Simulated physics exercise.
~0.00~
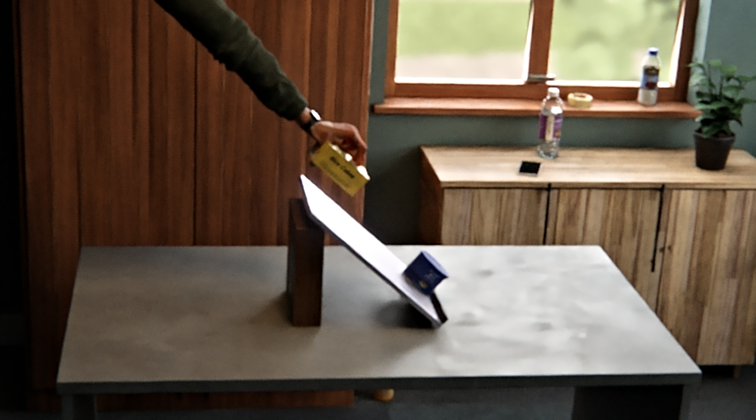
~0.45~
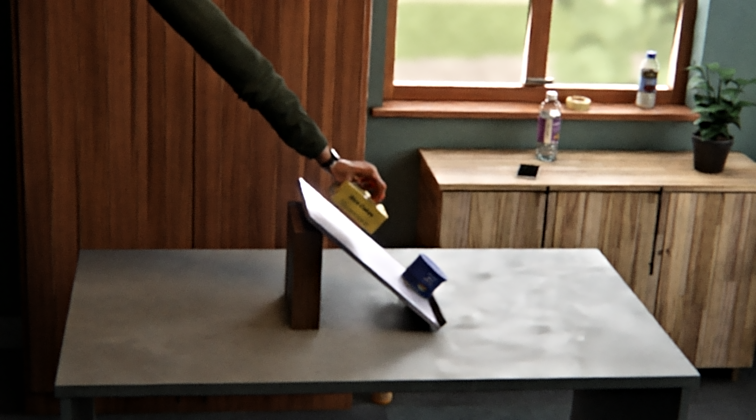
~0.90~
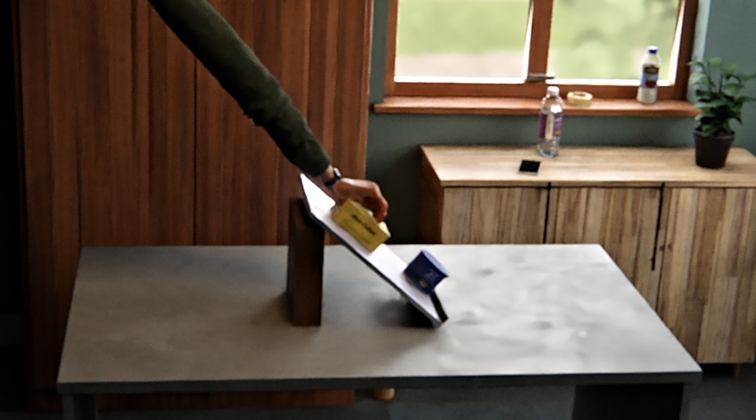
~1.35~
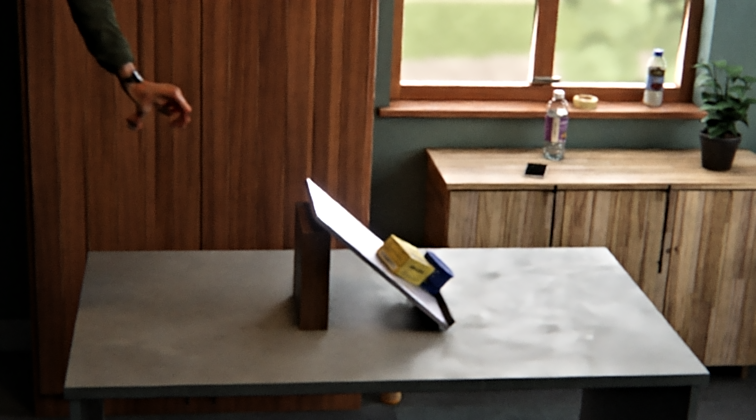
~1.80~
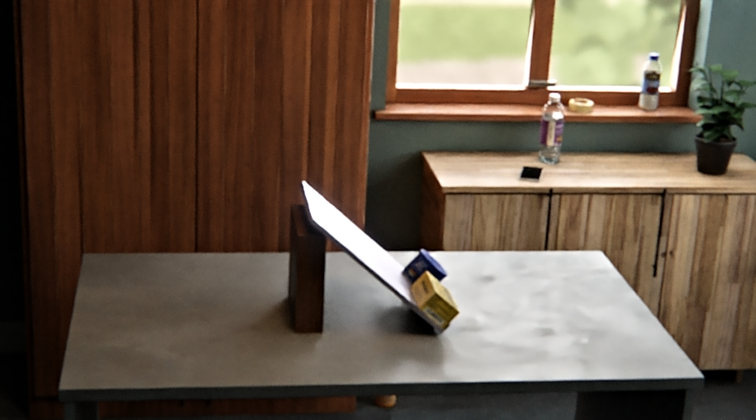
In the video, a hand places a yellow carton on a sloping board above a blue tub, then lets go and draws back. The carton slides down the board, the tub shifts slightly, and the carton ends near the bottom edge, in front of the tub.
